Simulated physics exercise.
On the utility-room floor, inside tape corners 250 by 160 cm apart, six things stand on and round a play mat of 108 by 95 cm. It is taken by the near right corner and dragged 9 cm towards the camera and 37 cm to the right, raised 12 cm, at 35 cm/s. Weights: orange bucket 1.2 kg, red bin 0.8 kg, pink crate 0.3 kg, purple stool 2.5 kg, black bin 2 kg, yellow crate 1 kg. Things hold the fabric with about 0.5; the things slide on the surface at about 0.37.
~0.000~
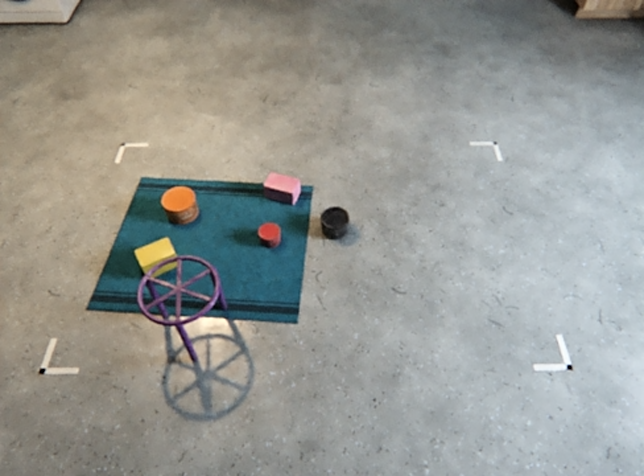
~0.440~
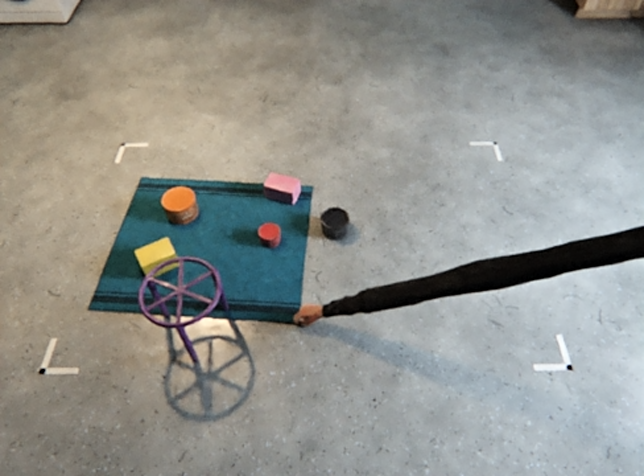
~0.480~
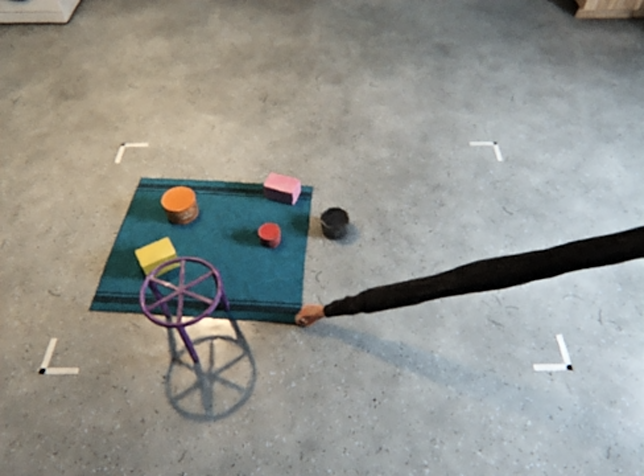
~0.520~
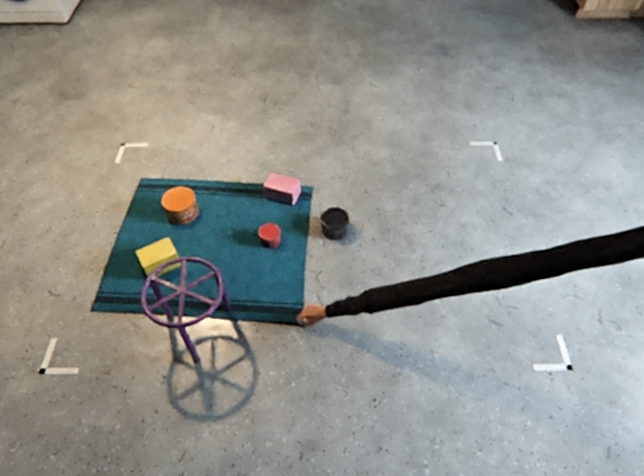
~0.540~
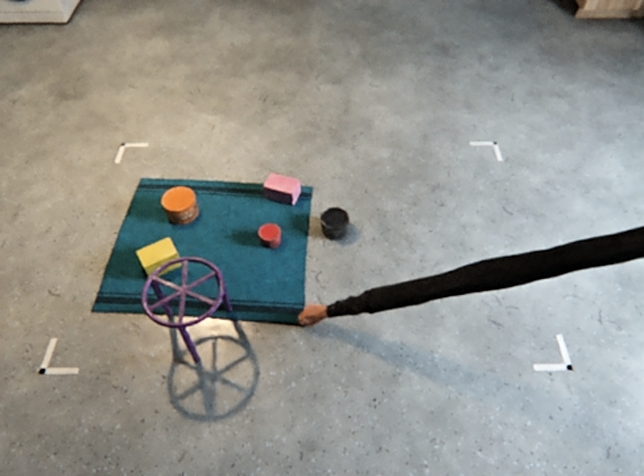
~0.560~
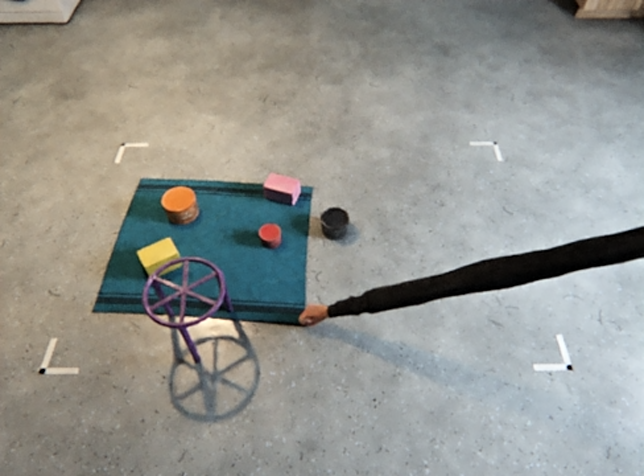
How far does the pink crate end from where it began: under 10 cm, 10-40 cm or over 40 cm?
Result: Pink crate moves a moderate way.
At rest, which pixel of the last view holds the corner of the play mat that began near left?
Near (157, 361).
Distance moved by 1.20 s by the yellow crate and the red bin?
Yellow crate 25 cm, red bin 20 cm.
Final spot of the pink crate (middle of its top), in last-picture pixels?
At about (311, 198).
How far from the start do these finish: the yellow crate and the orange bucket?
Yellow crate 40 cm, orange bucket 35 cm.
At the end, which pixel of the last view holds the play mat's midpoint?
Around (254, 266).
At 0.9 s, middle of the play mat at (222, 242); pink crate 7 cm off its start, yellow crate 12 cm off its start, purple stool 11 cm off its start.
At 1.2 s, middle of the play mat at (237, 250); pink crate 15 cm off its start, yellow crate 24 cm off its start, purple stool 20 cm off its start.
At 1.5 s, middle of the play mat at (249, 260); pink crate 21 cm off its start at (309, 198), purple stool lifted 22 cm, yellow crate 35 cm off its start at (207, 280).
At 1.8 s, middle of the play mat at (254, 267); pink crate 23 cm off its start, purple stool 103 cm off its start, yellow crate 40 cm off its start.
At 2.4 s, middle of the play mat at (254, 266); pink crate 23 cm off its start at (311, 198), purple stool 119 cm off its start at (416, 458), yellow crate 40 cm off its start at (213, 287), orange bucket 35 cm off its start at (216, 232).
